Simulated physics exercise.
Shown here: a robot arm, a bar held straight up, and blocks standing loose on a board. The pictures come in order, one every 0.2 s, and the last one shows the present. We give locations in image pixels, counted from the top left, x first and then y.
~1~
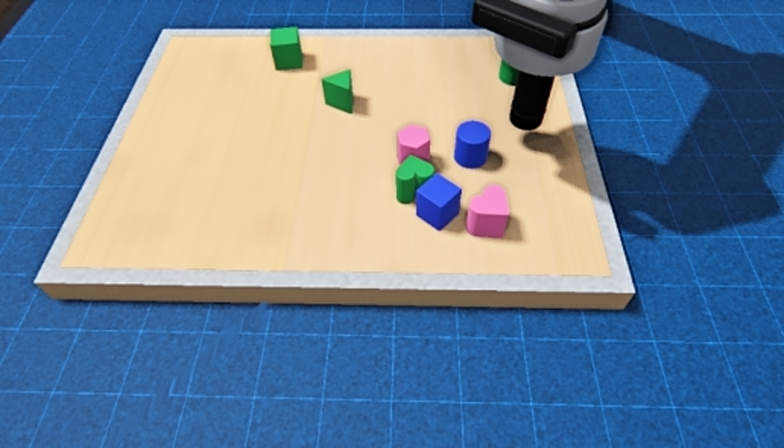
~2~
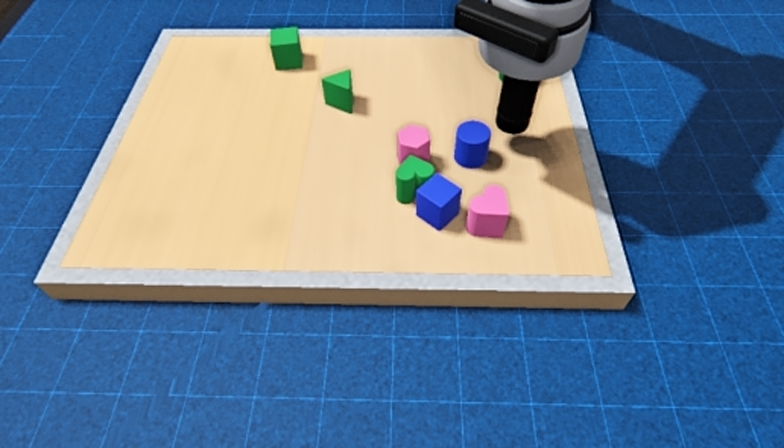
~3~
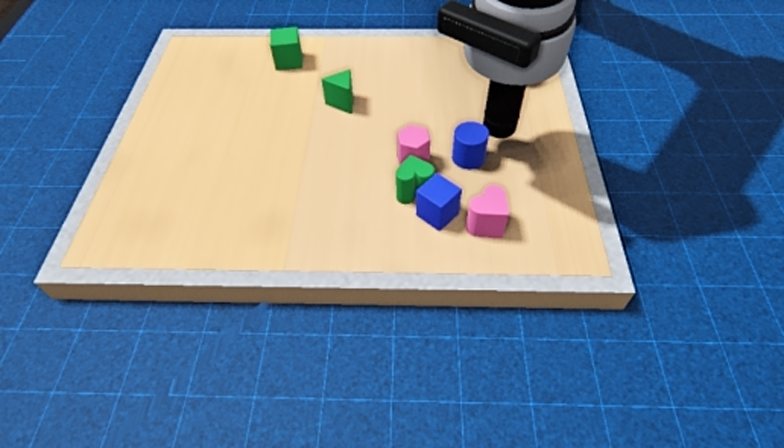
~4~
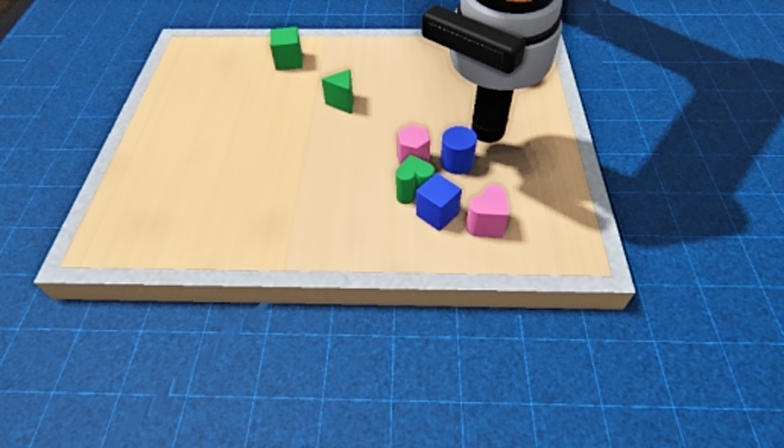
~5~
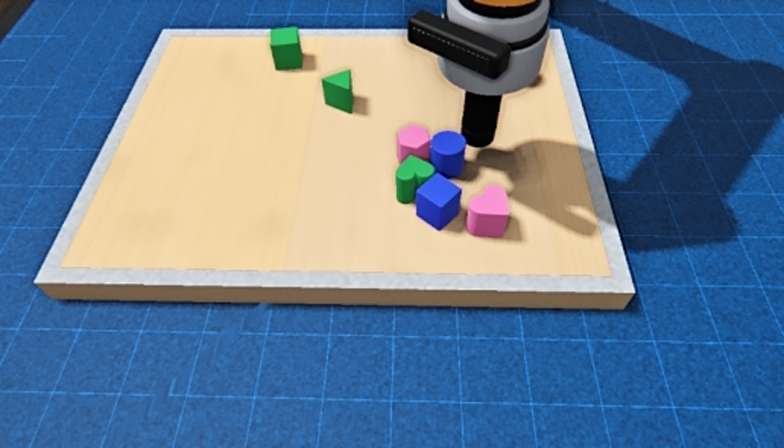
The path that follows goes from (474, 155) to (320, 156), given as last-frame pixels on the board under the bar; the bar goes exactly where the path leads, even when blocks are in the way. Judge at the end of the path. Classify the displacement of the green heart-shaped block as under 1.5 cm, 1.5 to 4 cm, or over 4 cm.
That one ends up 1.5 to 4 cm from where it is now.
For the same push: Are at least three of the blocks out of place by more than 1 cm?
Yes.
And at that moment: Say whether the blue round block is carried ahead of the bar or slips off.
It slides aside on the way.
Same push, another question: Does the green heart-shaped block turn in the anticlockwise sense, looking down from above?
My answer is yes.
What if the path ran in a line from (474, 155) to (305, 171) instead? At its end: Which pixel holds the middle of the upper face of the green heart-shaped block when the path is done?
The answer is (402, 186).
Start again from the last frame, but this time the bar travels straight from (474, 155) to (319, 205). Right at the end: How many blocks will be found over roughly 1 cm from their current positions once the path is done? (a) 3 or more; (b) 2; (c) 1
That would be a.
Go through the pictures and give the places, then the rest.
Bar's lower end at (525, 120); pink six-sided block at (414, 135); green heart-shaped block at (414, 168); blue square piece at (439, 189); blue round block at (474, 131), in the first frame.
Bar at (512, 124); blocks still, in the second frame.
Bar at (499, 128); blue round block at (472, 132), in the third frame.
Bar at (488, 132); blue round block at (460, 137), in the fourth frame.
Bar at (477, 137); pink six-sided block at (414, 135); green heart-shaped block at (414, 168); blue square piece at (439, 189); blue round block at (449, 141), in the fifth frame.
What follows on the original path. One third of the way, bar at (423, 138); pink six-sided block at (382, 139), turned 110° clockwise; green heart-shaped block at (408, 178), turned 20° anticlockwise; blue round block at (409, 153).
Two thirds of the way, bar at (370, 138); pink six-sided block at (343, 146), turned 80° clockwise; green heart-shaped block at (407, 180), turned 35° anticlockwise; blue round block at (400, 156).
At the end, bar at (317, 138); pink six-sided block at (322, 154), turned 45° clockwise; green heart-shaped block at (407, 180), turned 35° anticlockwise; blue square piece still; blue round block at (400, 156).
